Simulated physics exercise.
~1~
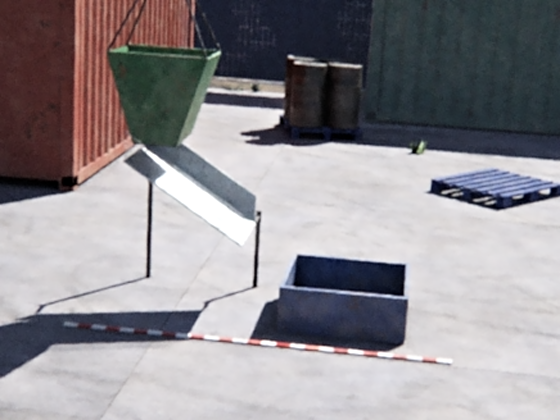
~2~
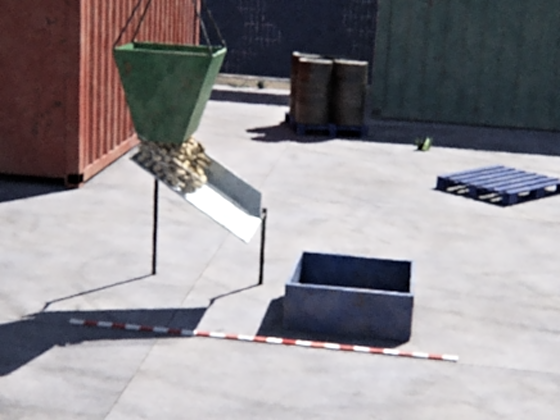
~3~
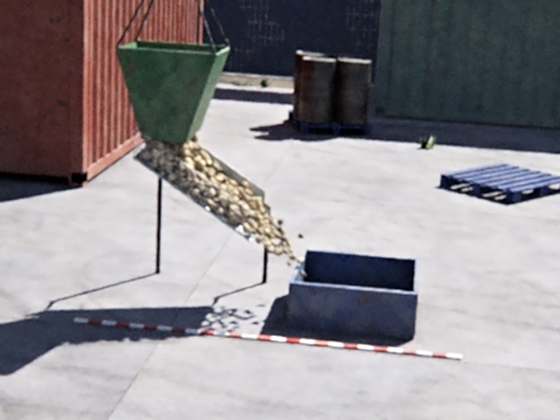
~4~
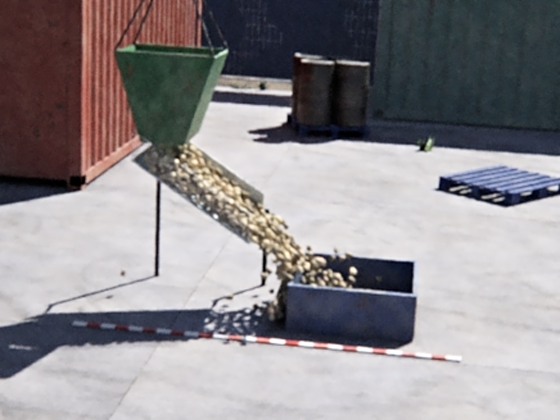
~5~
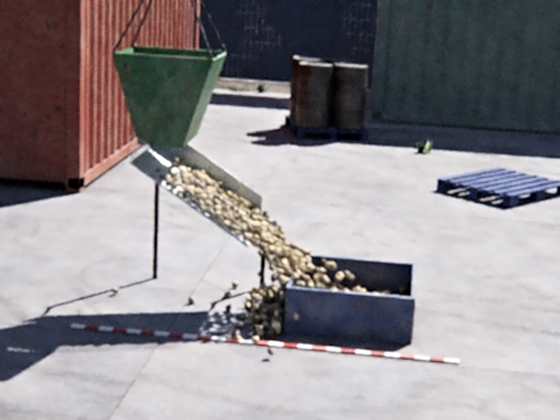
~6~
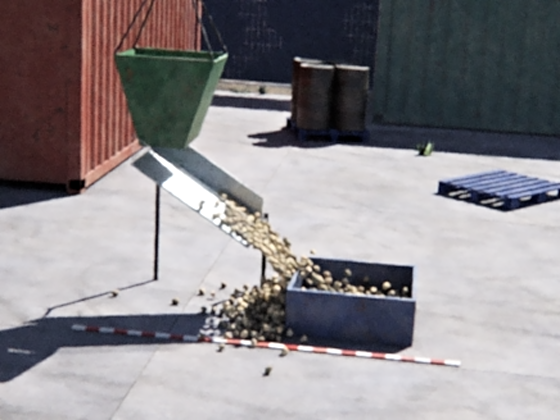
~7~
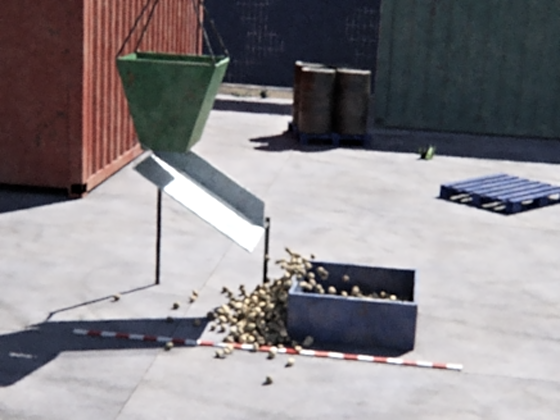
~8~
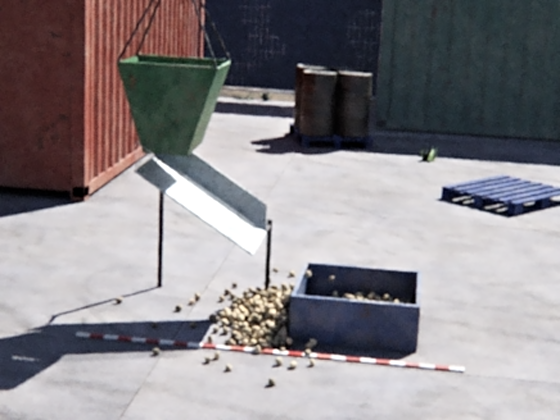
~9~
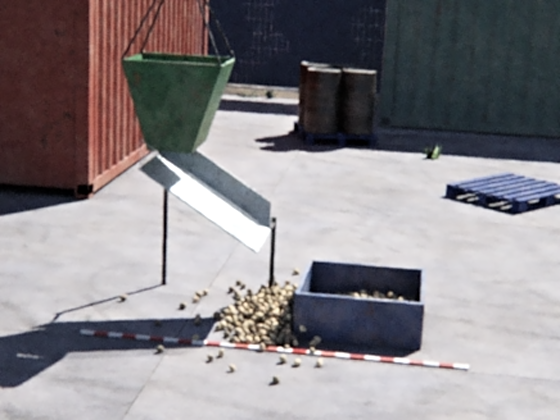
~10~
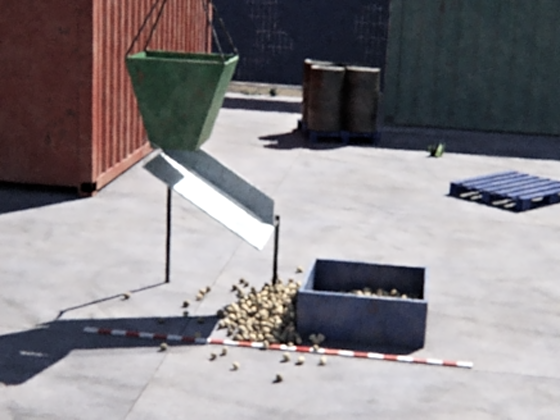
The clip opens on a green skip hanging above a sloping metal slide, with an open blue-grey bin and a red-and-white striped staff on the sunlit concrete. Rounded cobbles drop from the bottom of the skip and pour down the slide to the right. They spill off its lower end, some landing in the bin and others falling short on its left side. As the slide empties, the heap beside the bin widens and a few stones scatter past the staff. Finally the slide is bare, with a pile resting against the bin's left side and many cobbles inside it.
